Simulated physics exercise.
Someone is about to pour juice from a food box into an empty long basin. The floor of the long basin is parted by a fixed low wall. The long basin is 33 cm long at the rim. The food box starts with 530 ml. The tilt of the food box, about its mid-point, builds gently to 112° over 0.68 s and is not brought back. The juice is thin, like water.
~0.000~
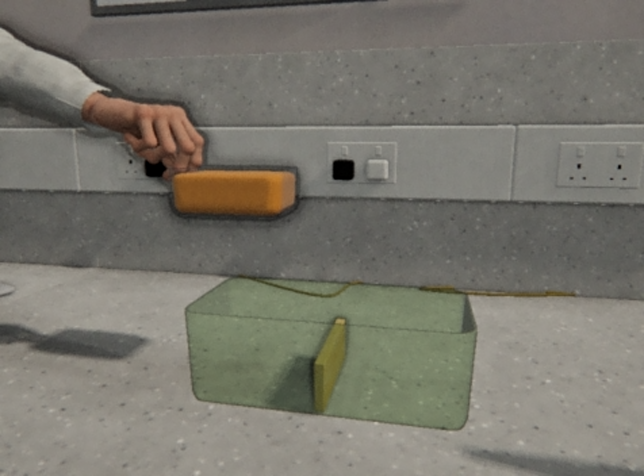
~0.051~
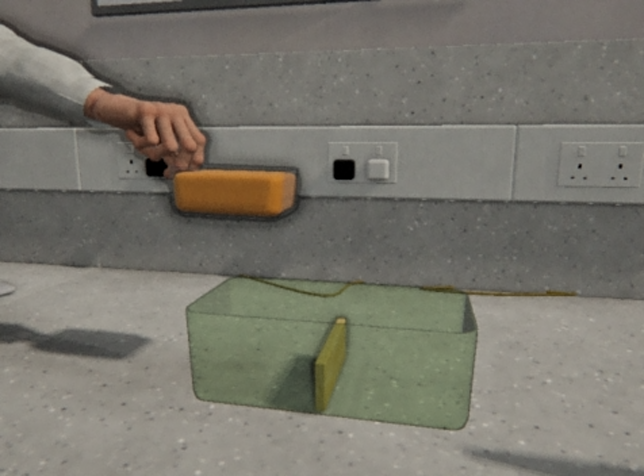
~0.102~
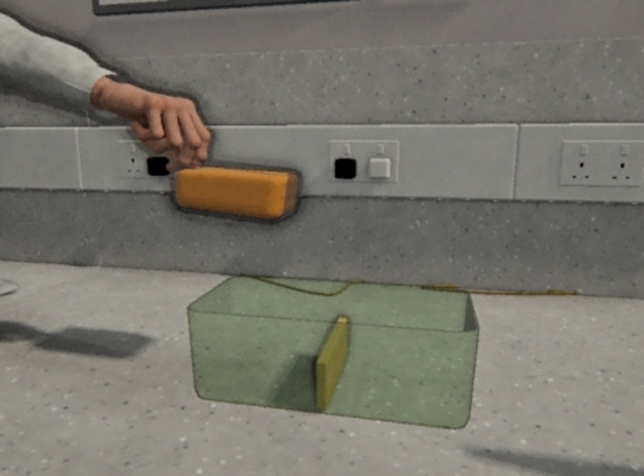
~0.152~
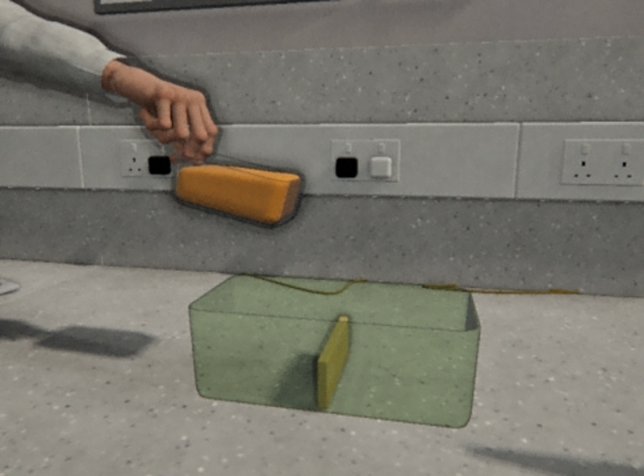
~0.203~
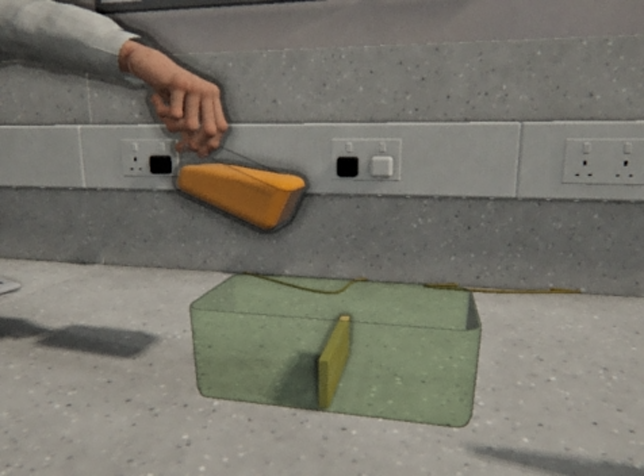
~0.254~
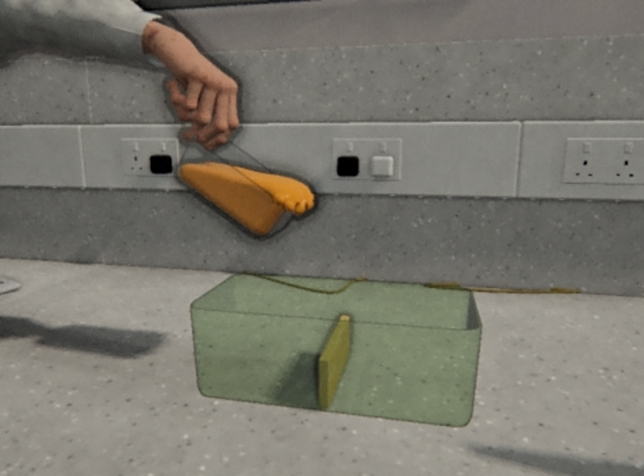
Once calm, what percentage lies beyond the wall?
Roughly 56 per cent is past the wall.
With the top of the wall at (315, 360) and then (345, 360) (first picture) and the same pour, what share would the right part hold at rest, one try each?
First 75, then 40 per cent.
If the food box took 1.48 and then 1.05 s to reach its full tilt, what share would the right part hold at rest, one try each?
In turn about 65 and 65 per cent.
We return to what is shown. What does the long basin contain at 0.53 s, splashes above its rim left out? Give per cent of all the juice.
Near 62 in a hundred.
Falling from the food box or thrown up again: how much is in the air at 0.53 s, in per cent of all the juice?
Some 30 per cent.
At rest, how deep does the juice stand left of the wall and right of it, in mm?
Some 10 mm on the left and 12 mm on the right.
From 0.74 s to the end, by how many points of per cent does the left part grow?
About 2 per cent.
By 0.53 s the tilt is 99° and 7 per cent is still to pour, 16 is left of the wall and 46 right of it.
By 0.74 s the tilt is 112° and 0 per cent is still to pour, 41 is left of the wall and 55 right of it.
By 0.95 s the tilt is 112° and 0 per cent is still to pour, 43 is left of the wall and 56 right of it.
By 1.18 s the tilt is 112° and 0 per cent is still to pour, 43 is left of the wall and 56 right of it.
At rest 43 per cent lies left of the wall, 56 right of it and 1 outside.
